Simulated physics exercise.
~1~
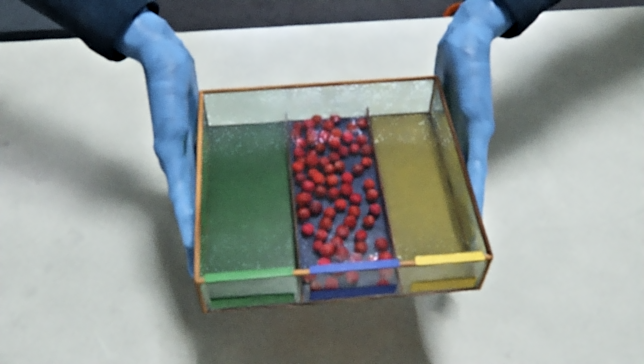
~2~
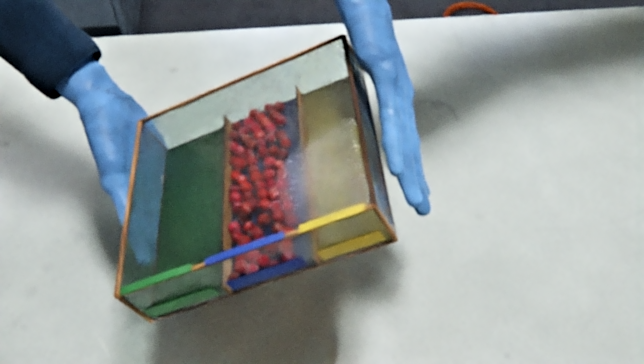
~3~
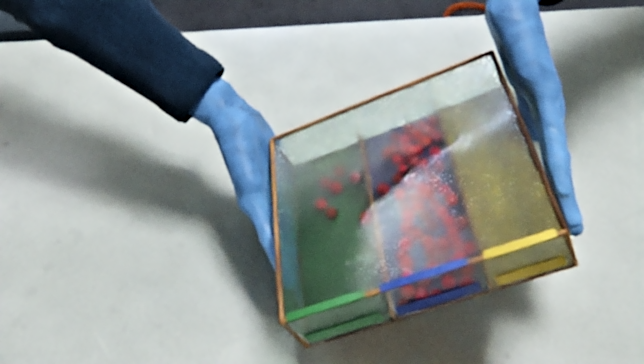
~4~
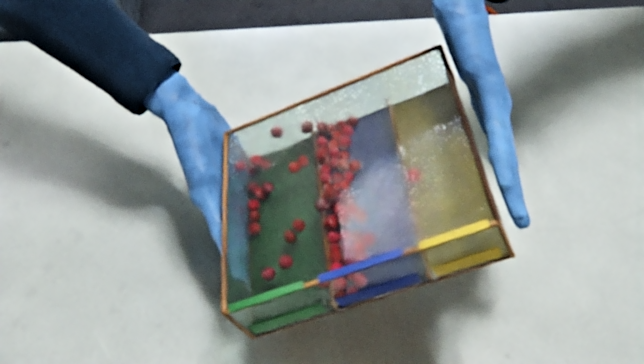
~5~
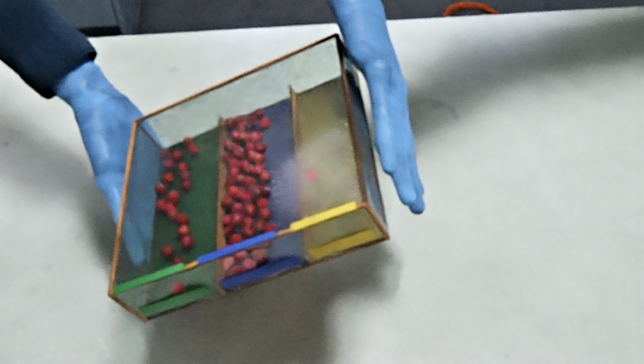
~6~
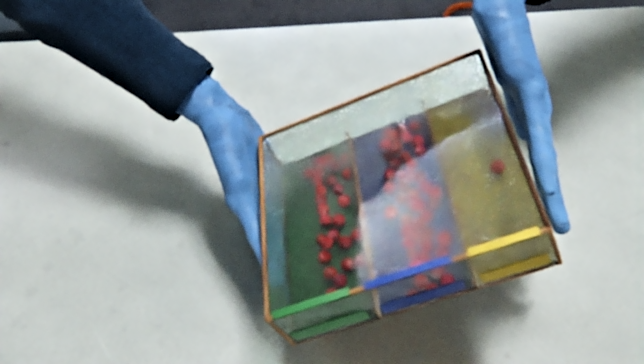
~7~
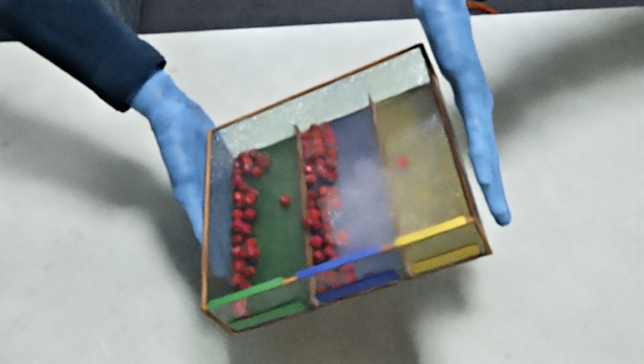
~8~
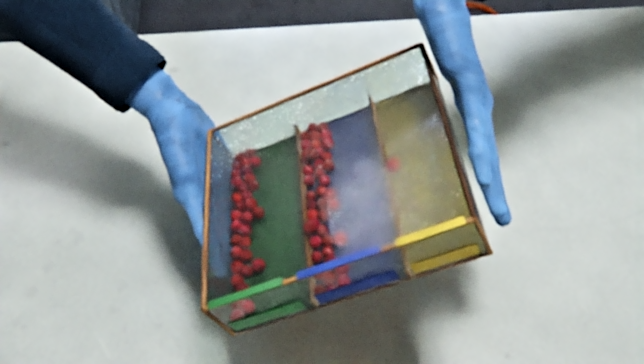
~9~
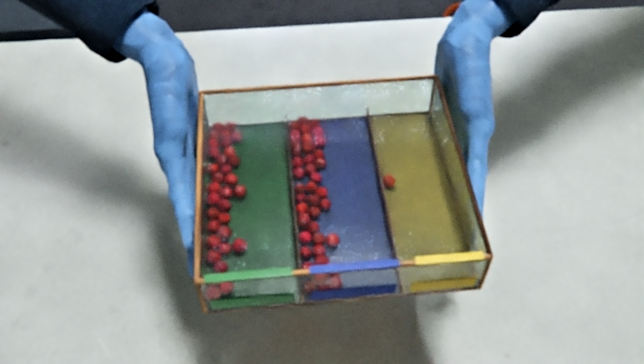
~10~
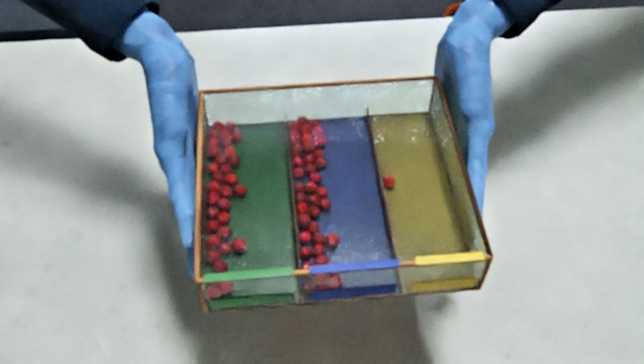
A clear-lidded box of cranberries was tilted and shaken side to side by two gloved hands, spilling many from the blue middle section into the green left one, then was held level with the berries split between them and one in yellow.
